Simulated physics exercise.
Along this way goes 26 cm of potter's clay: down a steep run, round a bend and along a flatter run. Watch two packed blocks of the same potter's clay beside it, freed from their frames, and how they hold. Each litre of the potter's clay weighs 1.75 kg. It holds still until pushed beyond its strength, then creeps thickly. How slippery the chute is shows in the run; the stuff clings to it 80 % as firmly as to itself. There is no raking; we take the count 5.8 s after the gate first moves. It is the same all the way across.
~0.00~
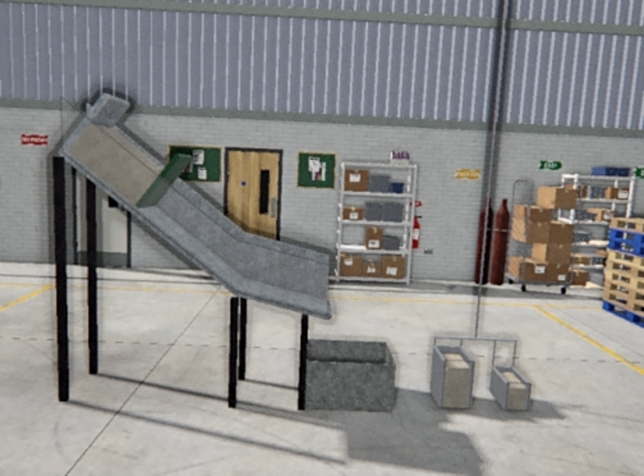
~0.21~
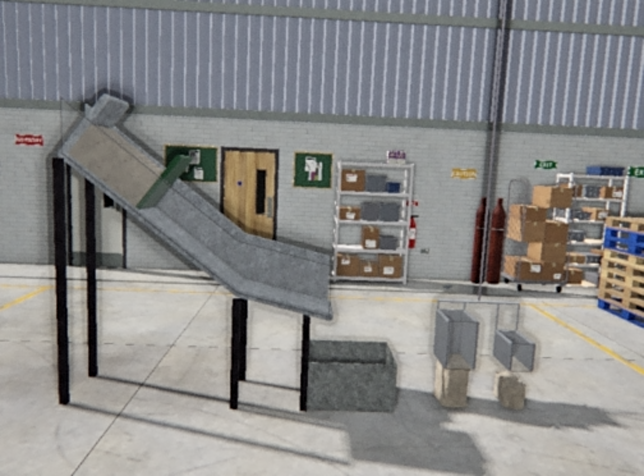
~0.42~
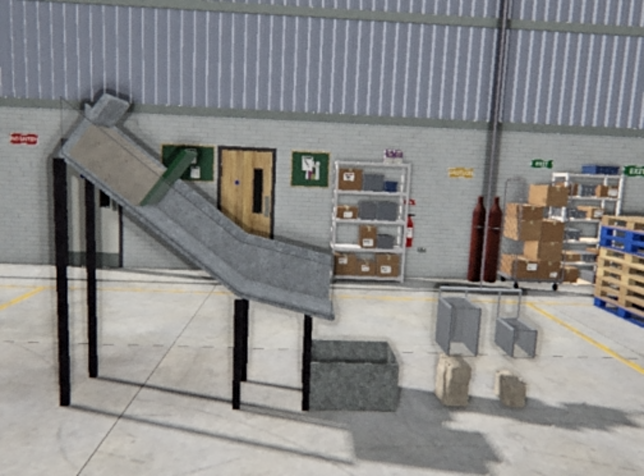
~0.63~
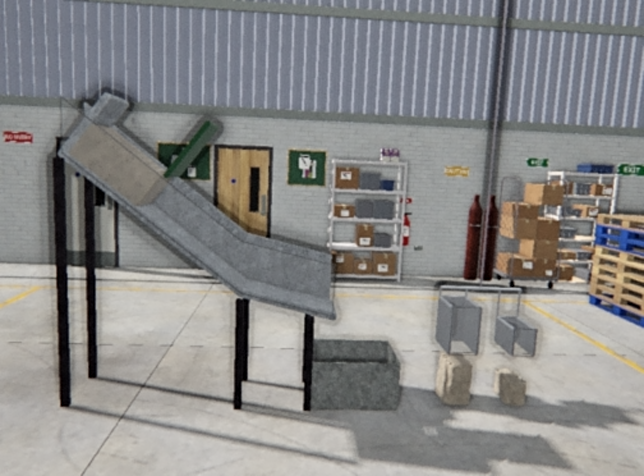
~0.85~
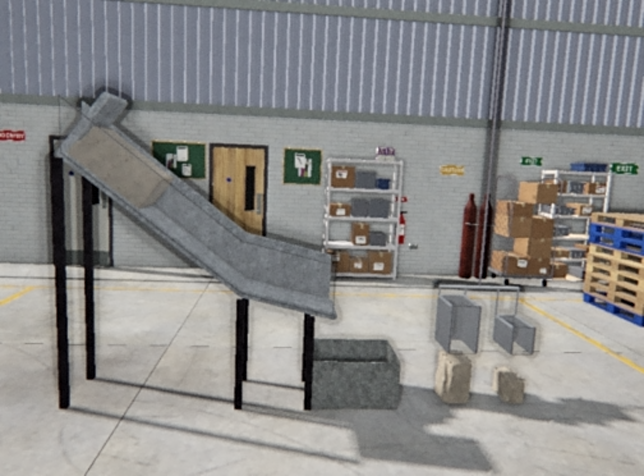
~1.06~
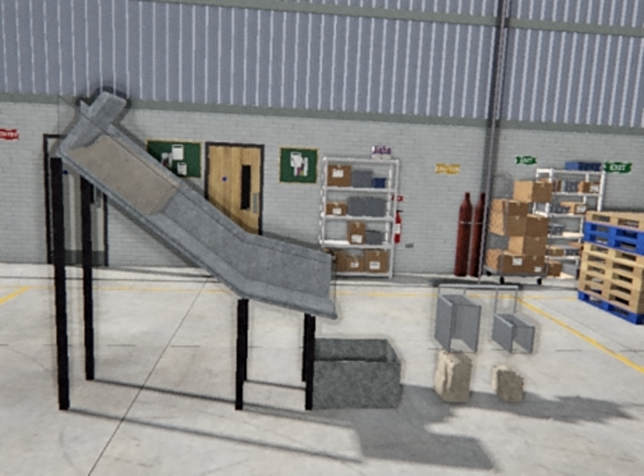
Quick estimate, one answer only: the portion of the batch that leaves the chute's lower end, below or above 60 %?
I would say below.
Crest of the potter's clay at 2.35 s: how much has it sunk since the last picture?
By my estimate, near 12.0 cm.
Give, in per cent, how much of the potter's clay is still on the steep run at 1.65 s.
Around 100 percent at that moment.
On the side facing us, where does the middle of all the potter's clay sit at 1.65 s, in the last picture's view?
Roughly pixel (178, 219) on the near face.
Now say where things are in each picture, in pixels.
In the first frame, leading edge of the potter's clay at (155, 179); blocks stand 32 cm, 18 cm (left to right).
In the second frame, leading edge of the potter's clay at (155, 180); blocks stand 32 cm, 18 cm (left to right).
In the third frame, leading edge of the potter's clay at (157, 180); blocks stand 32 cm, 18 cm (left to right).
In the fourth frame, leading edge of the potter's clay at (158, 180); blocks stand 32 cm, 18 cm (left to right).
In the fifth frame, leading edge of the potter's clay at (160, 182); blocks stand 32 cm, 18 cm (left to right).
In the sixth frame, leading edge of the potter's clay at (169, 190); blocks stand 32 cm, 18 cm (left to right).
After 1.65 s, all is on the steep run, none on the flatter one and 0 % past the end.
After 2.35 s, 17 % is on the steep run, 83 % on the flatter one and 0 % past the end.
After 3.05 s, 9 % is on the steep run, 91 % on the flatter one and 0 % past the end.
After 3.75 s, 9 % is on the steep run, 91 % on the flatter one and 0 % past the end.
After 6.15 s, at the end, 9 % is on the steep run, 91 % on the flatter one and 0 % past the end.
